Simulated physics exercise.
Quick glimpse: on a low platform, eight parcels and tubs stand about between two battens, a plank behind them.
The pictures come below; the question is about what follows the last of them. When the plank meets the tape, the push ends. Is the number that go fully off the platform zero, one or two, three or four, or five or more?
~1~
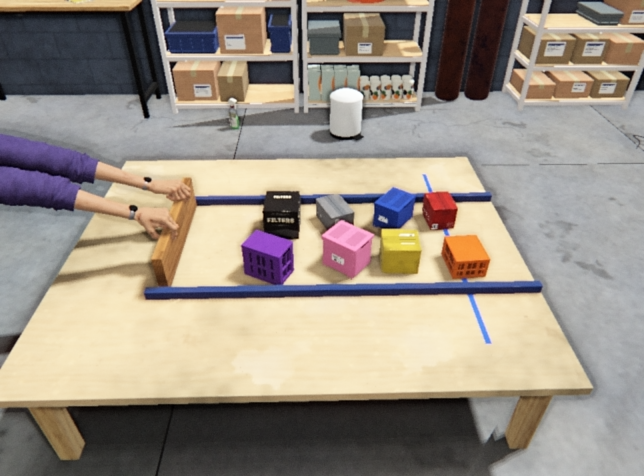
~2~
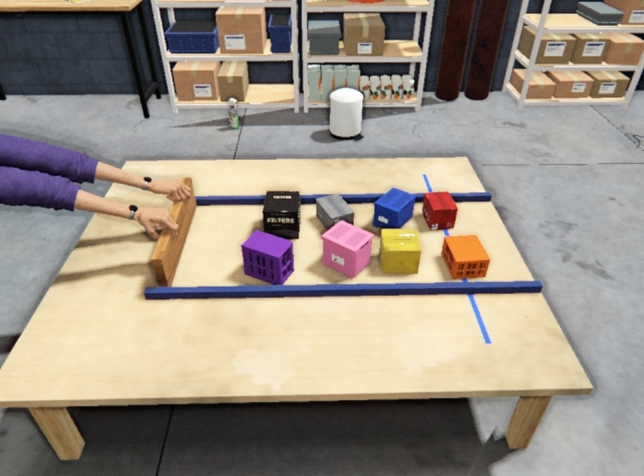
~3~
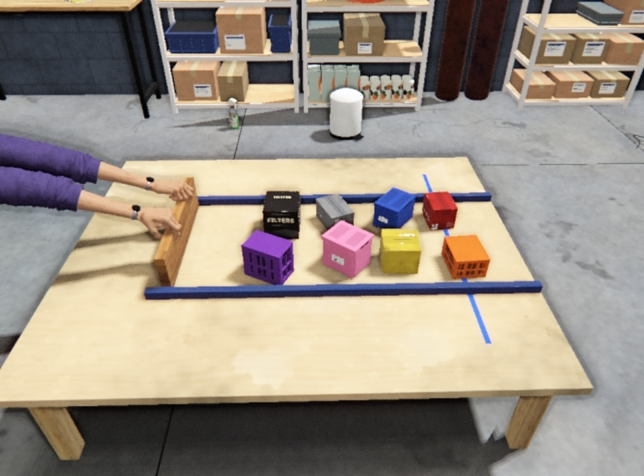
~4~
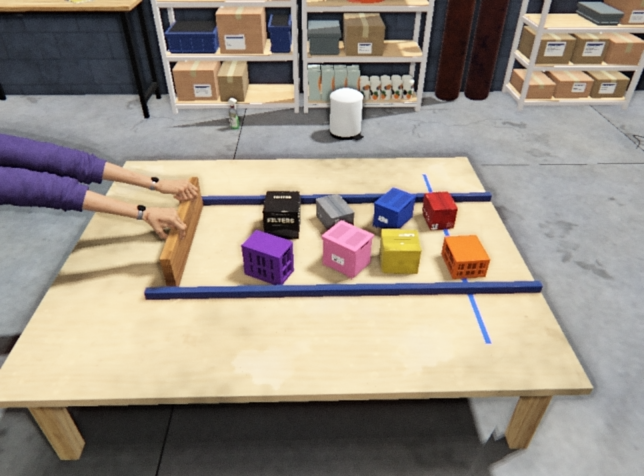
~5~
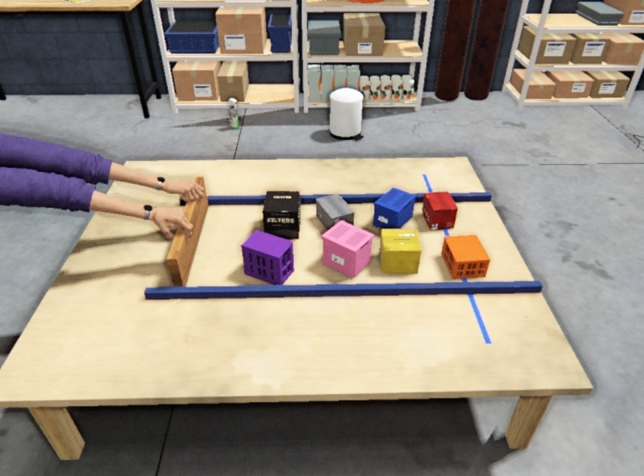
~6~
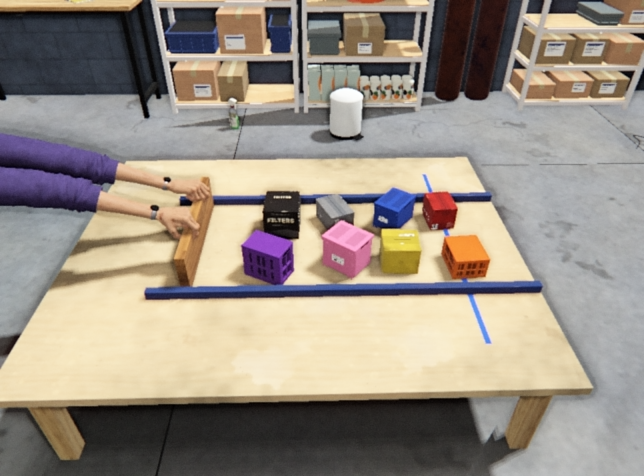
Three, maybe four go over.
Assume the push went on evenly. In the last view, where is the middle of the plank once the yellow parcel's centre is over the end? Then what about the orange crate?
Yellow parcel: (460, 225); orange crate: (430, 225).
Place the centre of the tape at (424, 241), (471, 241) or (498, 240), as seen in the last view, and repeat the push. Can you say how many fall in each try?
Per try in turn: 1, 5, 8.
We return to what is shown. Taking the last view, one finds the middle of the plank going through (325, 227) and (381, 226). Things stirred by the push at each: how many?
First 6, after that 8.
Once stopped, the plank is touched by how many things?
It is in contact with 3.
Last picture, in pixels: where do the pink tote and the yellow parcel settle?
The first one ends at (472, 232), the second at (515, 245).
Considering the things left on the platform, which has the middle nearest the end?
Yellow parcel.
Early on, none off yet; orange crate at rest near (465, 256); red box at rest near (439, 211); blue tote at rest near (394, 211).
Finally, the number that fall off is three or four; lost, blue tote, red box and orange crate.
